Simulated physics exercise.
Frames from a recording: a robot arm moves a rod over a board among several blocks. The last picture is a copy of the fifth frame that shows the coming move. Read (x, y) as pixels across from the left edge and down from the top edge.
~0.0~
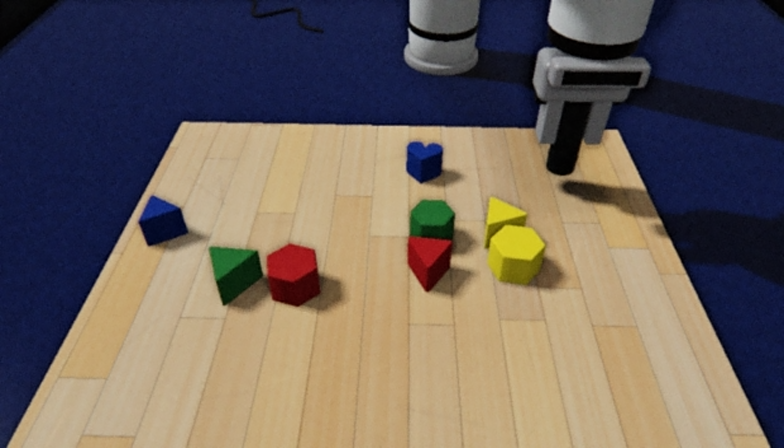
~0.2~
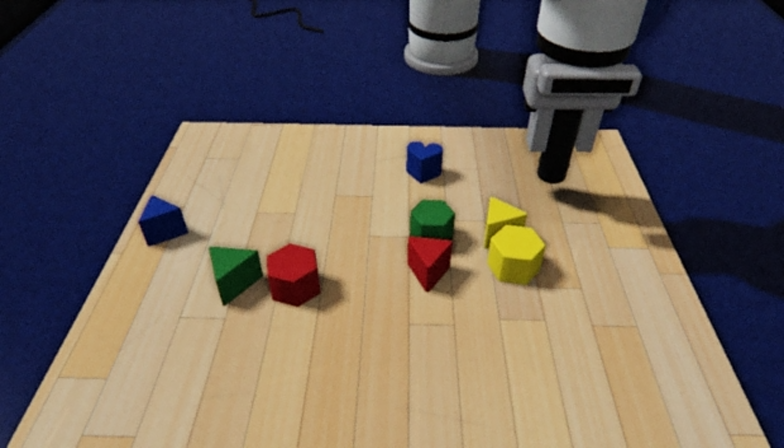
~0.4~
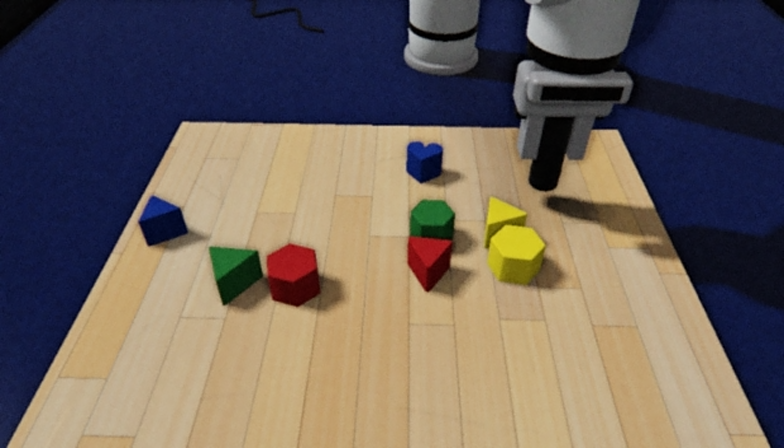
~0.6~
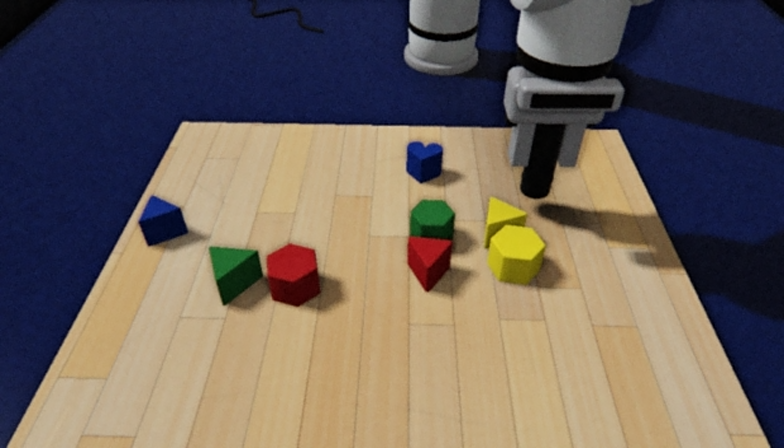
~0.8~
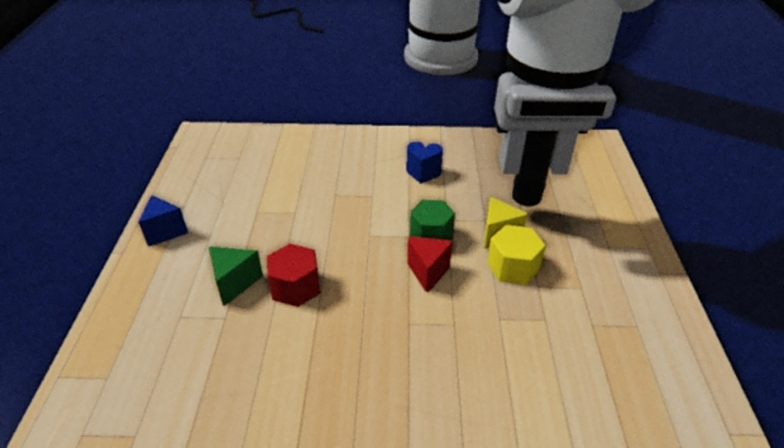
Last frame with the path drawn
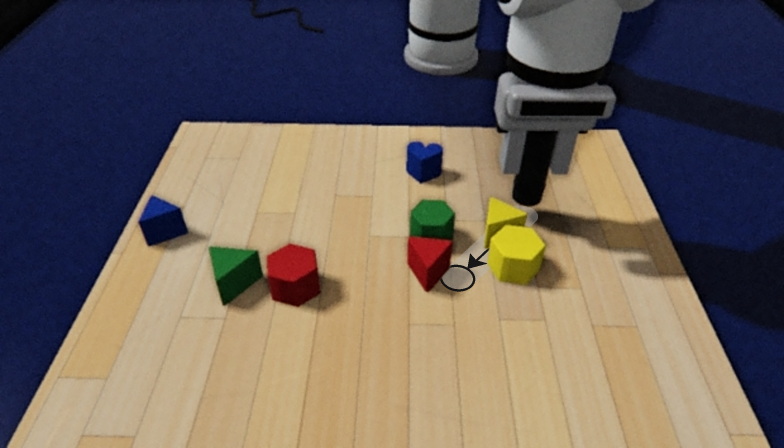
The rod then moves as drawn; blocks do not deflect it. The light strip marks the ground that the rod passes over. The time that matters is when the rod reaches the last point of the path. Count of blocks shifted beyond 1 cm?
I expect three or more blocks to be moved by more than 1 cm.
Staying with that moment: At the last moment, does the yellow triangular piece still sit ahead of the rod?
My answer is yes.
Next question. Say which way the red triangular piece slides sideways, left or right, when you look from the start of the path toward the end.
The answer is right: Facing from the path's start to its end, that's where the red triangular piece shifts.
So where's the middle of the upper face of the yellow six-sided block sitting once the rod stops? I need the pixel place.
The point I'd pick in the picture is (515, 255).
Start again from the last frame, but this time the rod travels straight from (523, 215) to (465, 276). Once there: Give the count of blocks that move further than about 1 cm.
The answer is three or more blocks, counting only moves over 1 cm.
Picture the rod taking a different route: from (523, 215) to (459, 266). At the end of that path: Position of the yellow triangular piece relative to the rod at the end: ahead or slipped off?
Kept ahead.
Drawn move, from (523, 215) directly to (457, 278).
On the path given first. One third of the way, rod (506, 218); yellow triangular piece (484, 221).
Two thirds of the way, rod (484, 239); red triangular piece (424, 247), turned 15° anticlockwise; yellow triangular piece (459, 240); yellow six-sided block (515, 253), turned 45° anticlockwise.
At the end, rod (460, 261); red triangular piece (413, 247); green six-sided block still; yellow triangular piece (434, 264), turned 25° clockwise; yellow six-sided block (515, 255), turned 55° anticlockwise.
